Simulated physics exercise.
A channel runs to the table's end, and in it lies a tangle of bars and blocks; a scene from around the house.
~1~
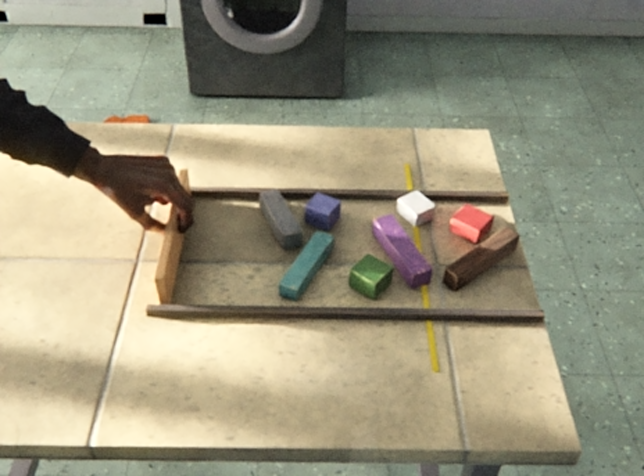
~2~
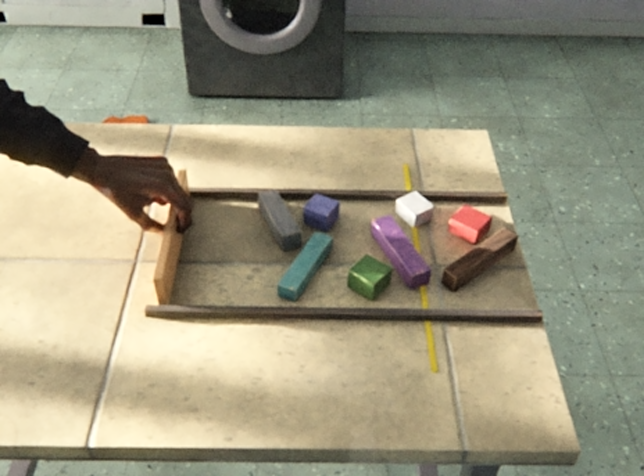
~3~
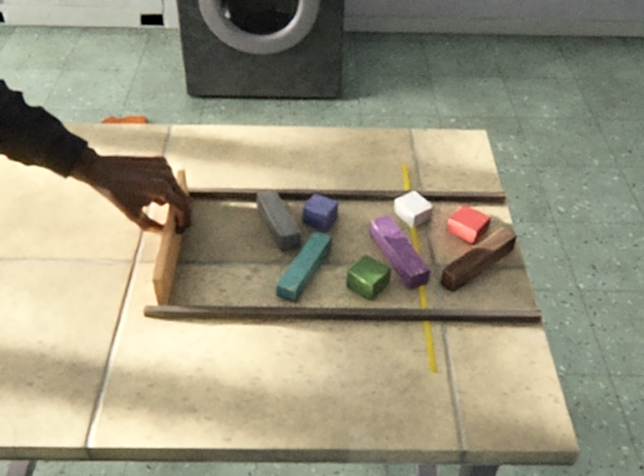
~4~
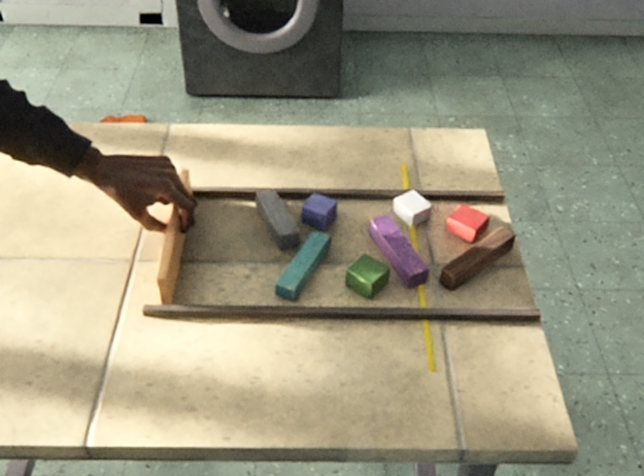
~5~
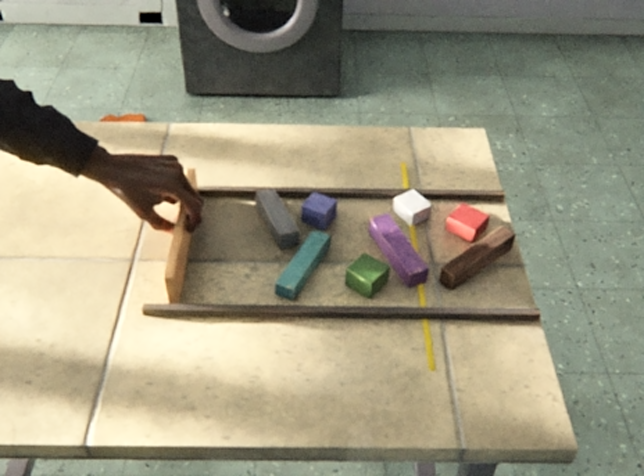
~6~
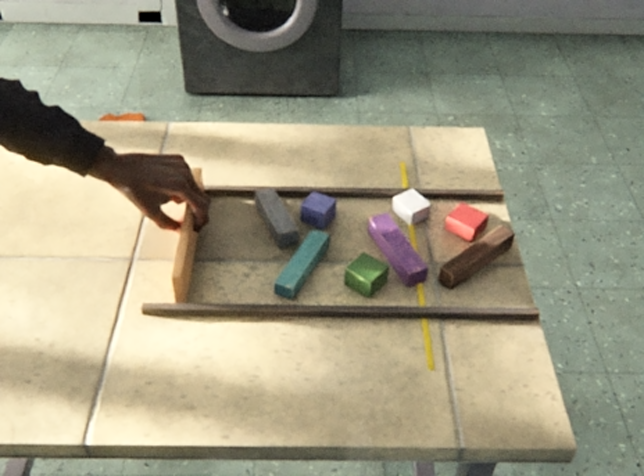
A hand slides a wooden board slightly right along a channel holding colourful blocks and bars.
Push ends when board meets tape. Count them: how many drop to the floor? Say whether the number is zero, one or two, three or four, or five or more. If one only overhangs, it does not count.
The number is zero.
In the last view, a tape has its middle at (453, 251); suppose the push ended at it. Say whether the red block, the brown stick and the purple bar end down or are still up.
The outcome is that the red block goes down, the brown stick goes down and the purple bar does not come off.
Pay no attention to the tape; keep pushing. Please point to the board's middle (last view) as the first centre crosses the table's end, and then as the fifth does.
About (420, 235), then about (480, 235).
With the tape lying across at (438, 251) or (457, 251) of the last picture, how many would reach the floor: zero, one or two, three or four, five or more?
Place by place: Either one or two, then 1 or 2.
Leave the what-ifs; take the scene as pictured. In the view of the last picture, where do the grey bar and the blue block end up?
I'd say approximately (422, 220) and then (443, 208).
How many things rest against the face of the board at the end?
Count recorded: 2.
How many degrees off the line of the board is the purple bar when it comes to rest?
Misalignment: Close to 20°.
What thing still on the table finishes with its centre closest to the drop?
That would be the brown stick.
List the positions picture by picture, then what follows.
The first frame shows brown stick (482, 258); red block (471, 224); white block (416, 209); board (175, 234); tape (419, 252).
The second frame shows red block (470, 224); blue block (321, 212).
The third frame shows white block (413, 209); purple bar (399, 251).
The fourth frame shows brown stick (478, 258); green block (367, 276).
The fifth frame shows red block (468, 222); board (183, 233).
The sixth frame shows brown stick (477, 257); red block (467, 222); white block (411, 207); board (190, 232); tape (415, 251).
Soon after, none off yet; brown stick at rest near (477, 257); red block at rest near (467, 222); white block at rest near (411, 207).
After that, none off yet; brown stick displaced a little near (503, 252); red block moving near (475, 224); white block displaced about its own width near (444, 210).
In the end, the number that fall off is zero.
